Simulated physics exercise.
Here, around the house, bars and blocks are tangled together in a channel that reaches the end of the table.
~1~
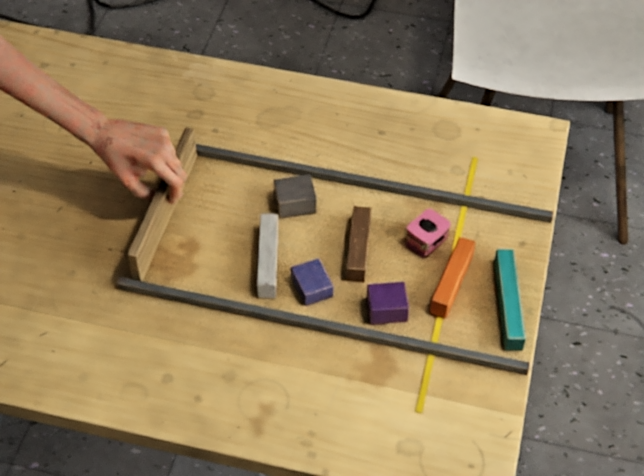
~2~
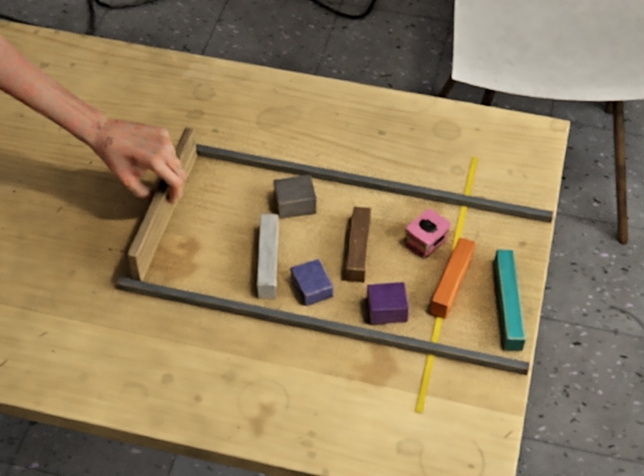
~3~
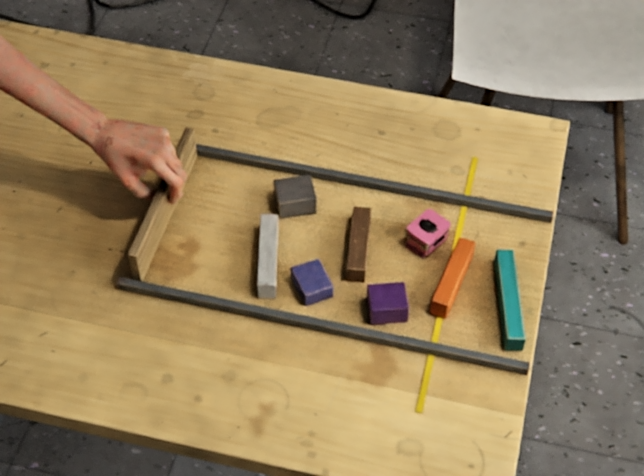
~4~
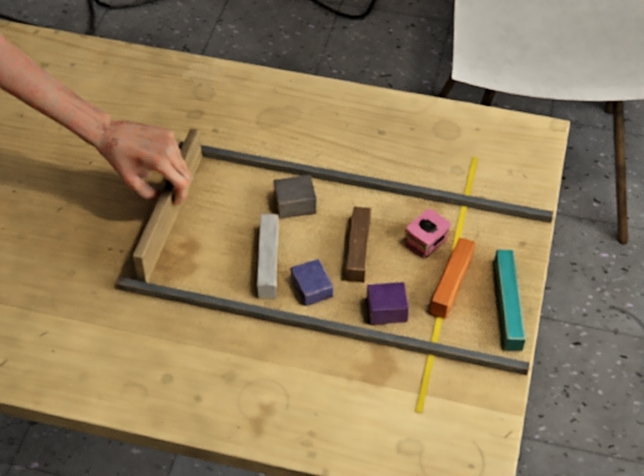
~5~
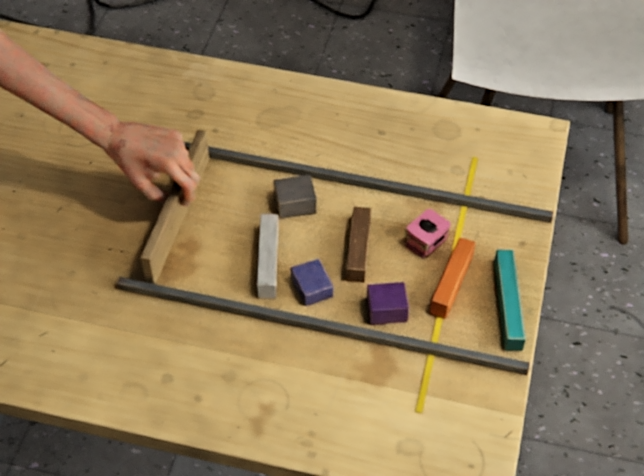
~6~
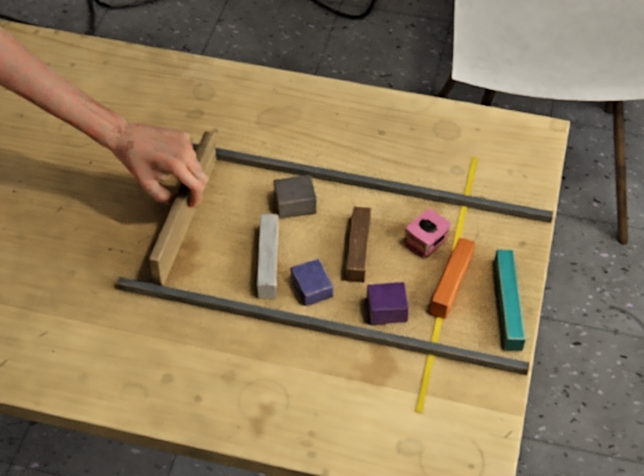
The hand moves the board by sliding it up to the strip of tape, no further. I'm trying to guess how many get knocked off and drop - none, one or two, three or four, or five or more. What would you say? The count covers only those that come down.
I would say one or two.
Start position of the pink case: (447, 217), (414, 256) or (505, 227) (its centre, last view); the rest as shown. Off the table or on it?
Per position, it is not dislodged / is not dislodged / is not dislodged.
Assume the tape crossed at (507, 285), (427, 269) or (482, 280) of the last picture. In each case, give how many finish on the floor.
Going through each try, you'd get 5, 0 and 4.
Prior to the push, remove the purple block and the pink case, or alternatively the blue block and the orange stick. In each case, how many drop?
The counts: 0 and 0.
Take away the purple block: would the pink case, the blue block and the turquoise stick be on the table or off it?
As for the pink case, it is retained; the blue block is retained; the turquoise stick is not retained.
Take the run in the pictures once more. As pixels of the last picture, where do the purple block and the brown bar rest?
(508, 332), and the other (495, 275).
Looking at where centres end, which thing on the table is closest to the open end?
It's the pink case.
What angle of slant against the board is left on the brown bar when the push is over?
About 15°.
A little later, none off yet; turquoise stick at rest near (509, 299); orange stick at rest near (453, 277); pink case at rest near (428, 234).
When it is over, the number that fall off is one or two; down, orange stick and turquoise stick.
